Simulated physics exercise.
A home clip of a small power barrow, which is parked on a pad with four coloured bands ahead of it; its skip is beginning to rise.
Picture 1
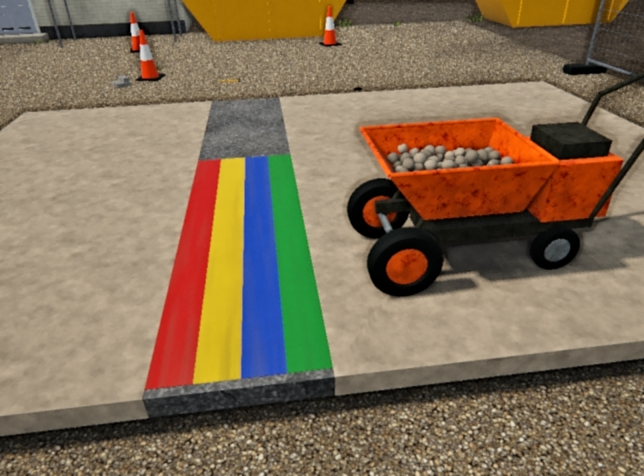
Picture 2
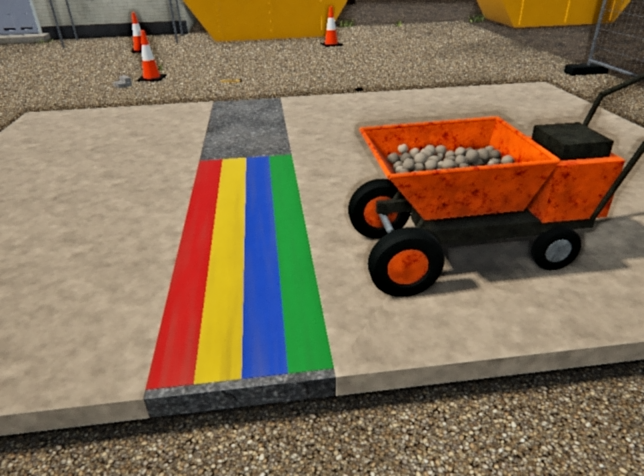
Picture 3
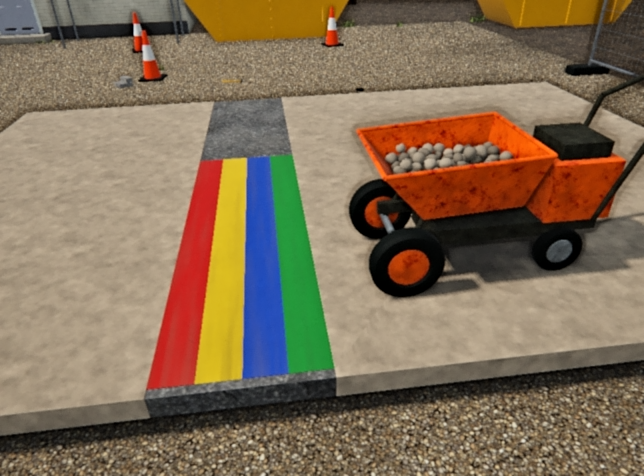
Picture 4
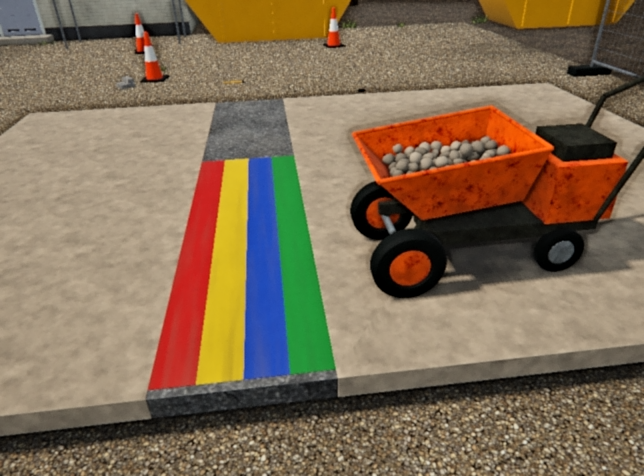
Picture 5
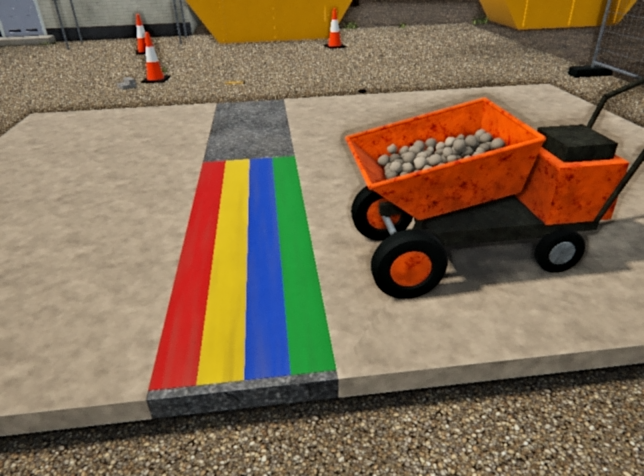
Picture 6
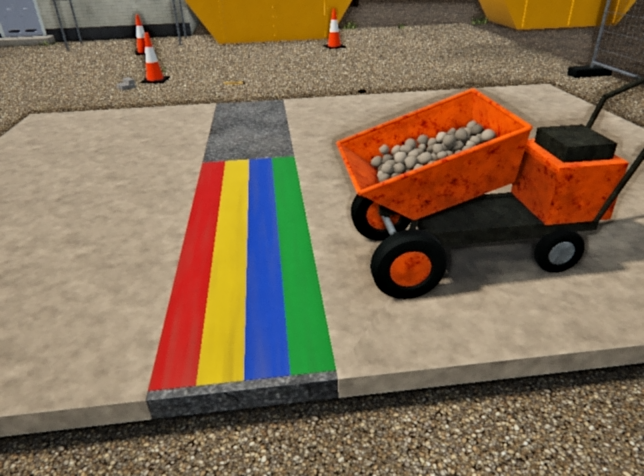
On a pale concrete pad beside gravel, a small orange power barrow loaded with rounded pebbles stands to the right of red, yellow, blue and green bands, and its skip gradually tilts toward the left while the wheels stay still.
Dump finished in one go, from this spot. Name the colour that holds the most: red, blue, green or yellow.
That would be blue.
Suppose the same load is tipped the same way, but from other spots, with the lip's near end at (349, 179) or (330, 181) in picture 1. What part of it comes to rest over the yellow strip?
It comes out near 40 in a hundred for the first and near 40 in a hundred for the second.
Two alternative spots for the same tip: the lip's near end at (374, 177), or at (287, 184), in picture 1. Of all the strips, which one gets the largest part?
Place 1 - that blue strip; place 2 - the red strip.
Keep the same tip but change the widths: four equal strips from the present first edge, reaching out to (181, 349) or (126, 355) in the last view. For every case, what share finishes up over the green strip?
In turn, 20 and 40 in a hundred.
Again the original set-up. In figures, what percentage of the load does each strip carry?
Estimated shares: Green strip 25 %, blue strip 40 %, yellow strip 20 %, red strip 10 %.
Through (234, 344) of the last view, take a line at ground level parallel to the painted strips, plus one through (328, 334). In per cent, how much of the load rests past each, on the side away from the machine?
Estimate: 30 % and 100 %, respectively.
Soon after the last picture, skip tipped steeply; all in the skip.
A little later, skip tipped right over; most in the skip; a small part over the green strip; a small part over the blue strip; a stray few falling.
Later still, skip tipped right over; a small part in the skip; about a quarter over the green strip; about a third over the blue strip; about a quarter over the yellow strip; a small part over the red strip; a stray few off the paint.
At rest, skip tipped right over; about a quarter over the green strip; about a third over the blue strip; about a quarter over the yellow strip; a small part over the red strip; a stray few off the paint.
